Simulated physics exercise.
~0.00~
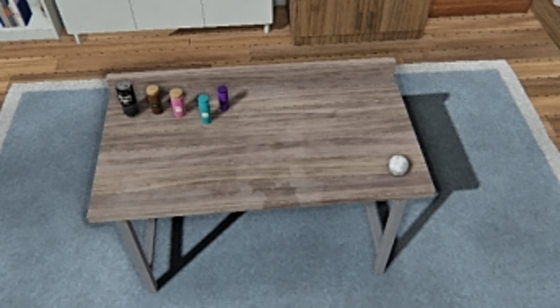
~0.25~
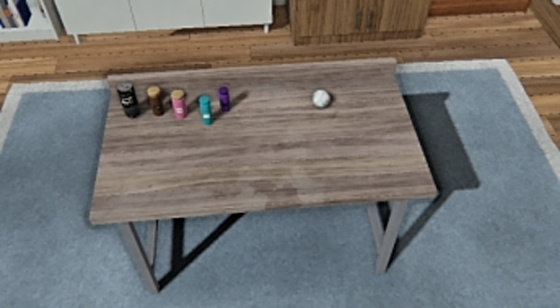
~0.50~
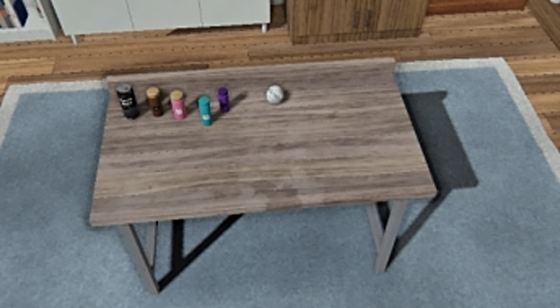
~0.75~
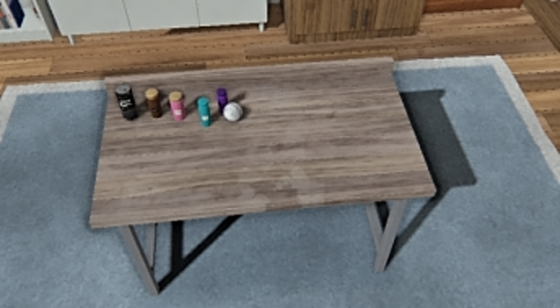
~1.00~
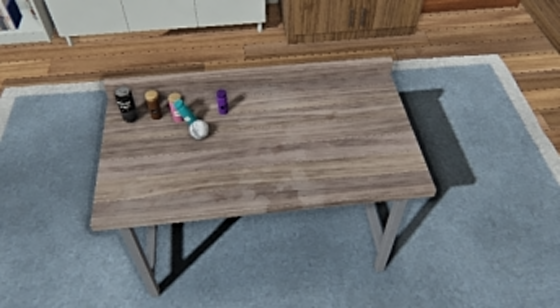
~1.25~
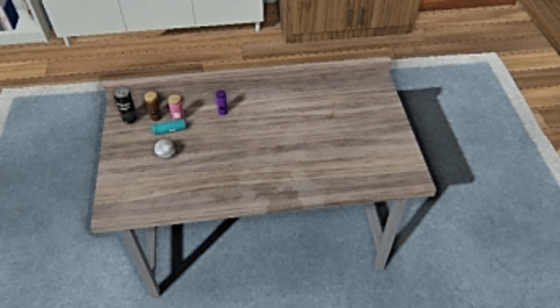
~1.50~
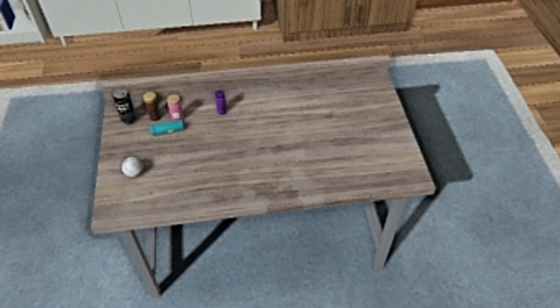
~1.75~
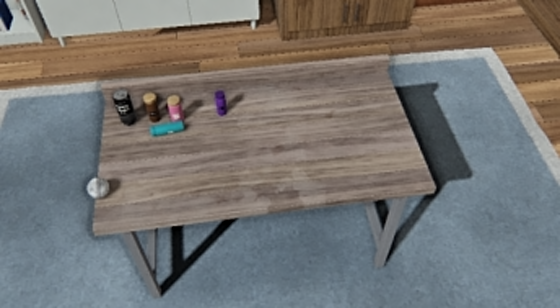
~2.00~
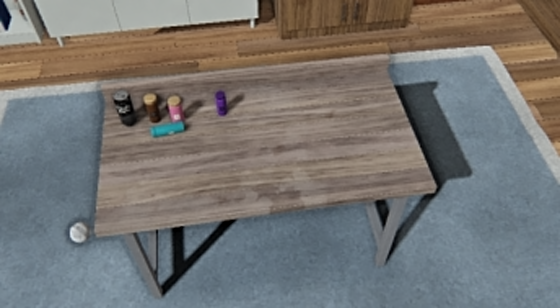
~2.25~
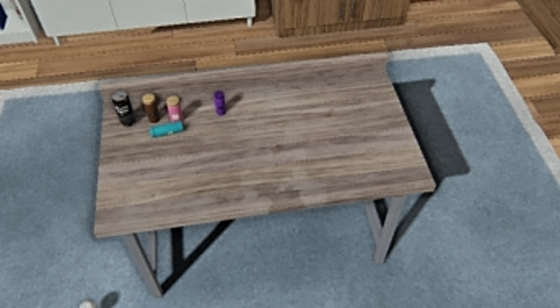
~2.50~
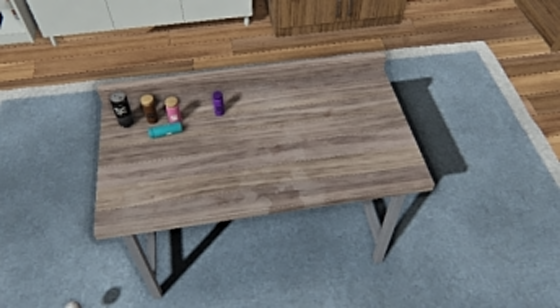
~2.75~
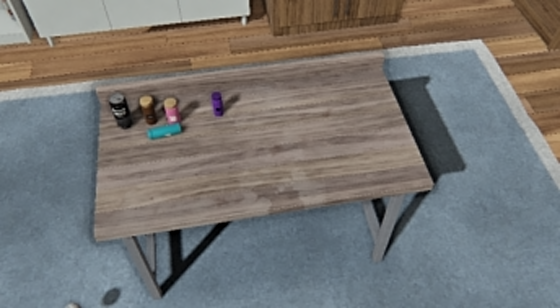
A wooden table with angled metal legs stands on a blue-grey rug, seen from above and in front, with cabinets behind it. Near its far left corner stand a black can and brown, pink, turquoise and purple shakers, while a white ball is near the right end. The ball rolls to the far side, turns back from the low rail there and heads left, striking the turquoise shaker, which tips onto its side. Slowing, the ball crosses the near left part, drops off the left edge and settles on the rug. The others remain standing.
